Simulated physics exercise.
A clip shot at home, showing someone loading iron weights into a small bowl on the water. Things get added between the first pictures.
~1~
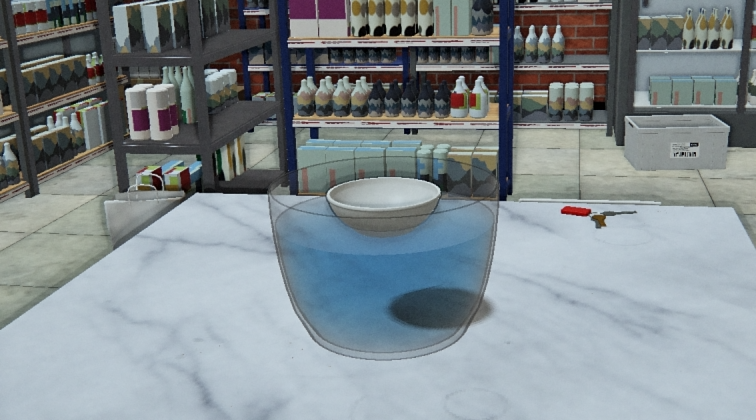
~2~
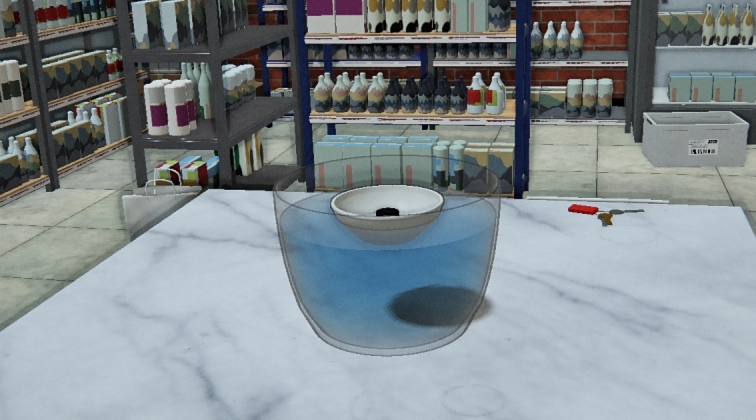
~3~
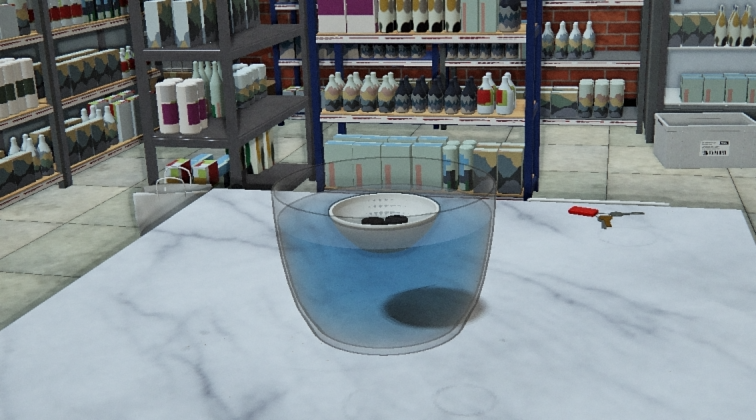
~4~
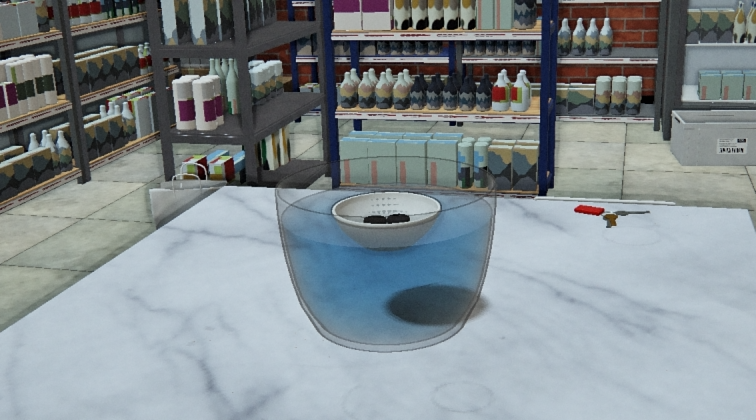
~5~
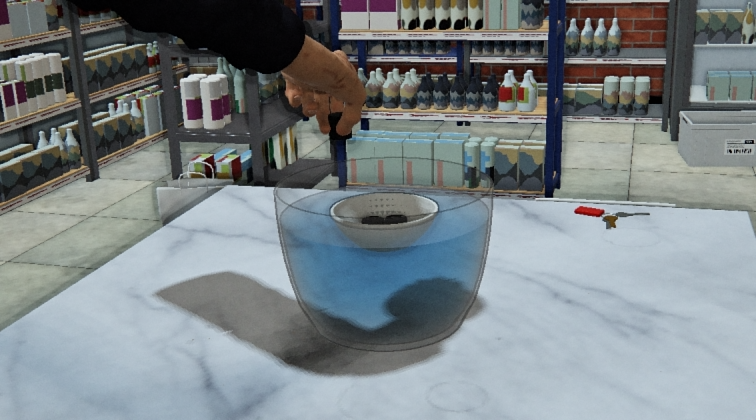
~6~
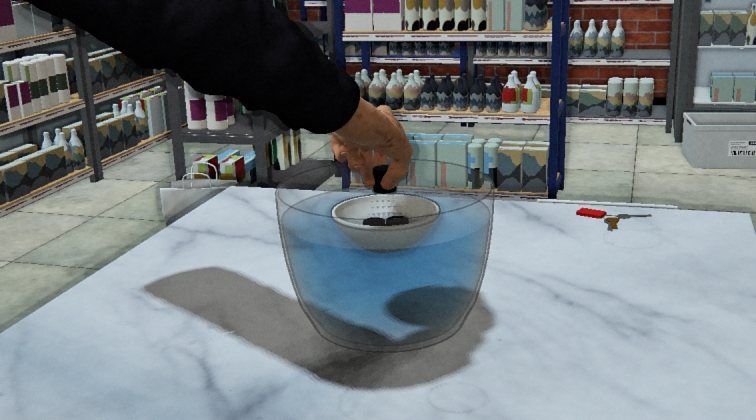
A dark-sleeved arm comes late into this slightly raised view of a white marble-patterned table in a shop-like room with stocked shelves. A clear tub of blue water stands centrally with a white bowl floating in it, a red-and-brown object lying behind at right. Dark pieces appear in the bowl, which sinks lower as the background shifts slightly right, then the hand carries another piece from upper left to just above it.
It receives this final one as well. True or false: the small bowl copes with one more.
False.
Next, the iron weight is in and the small bowl dips.
After that, water pours in over its edge.
Finally, the small bowl lies on the bottom with its load.
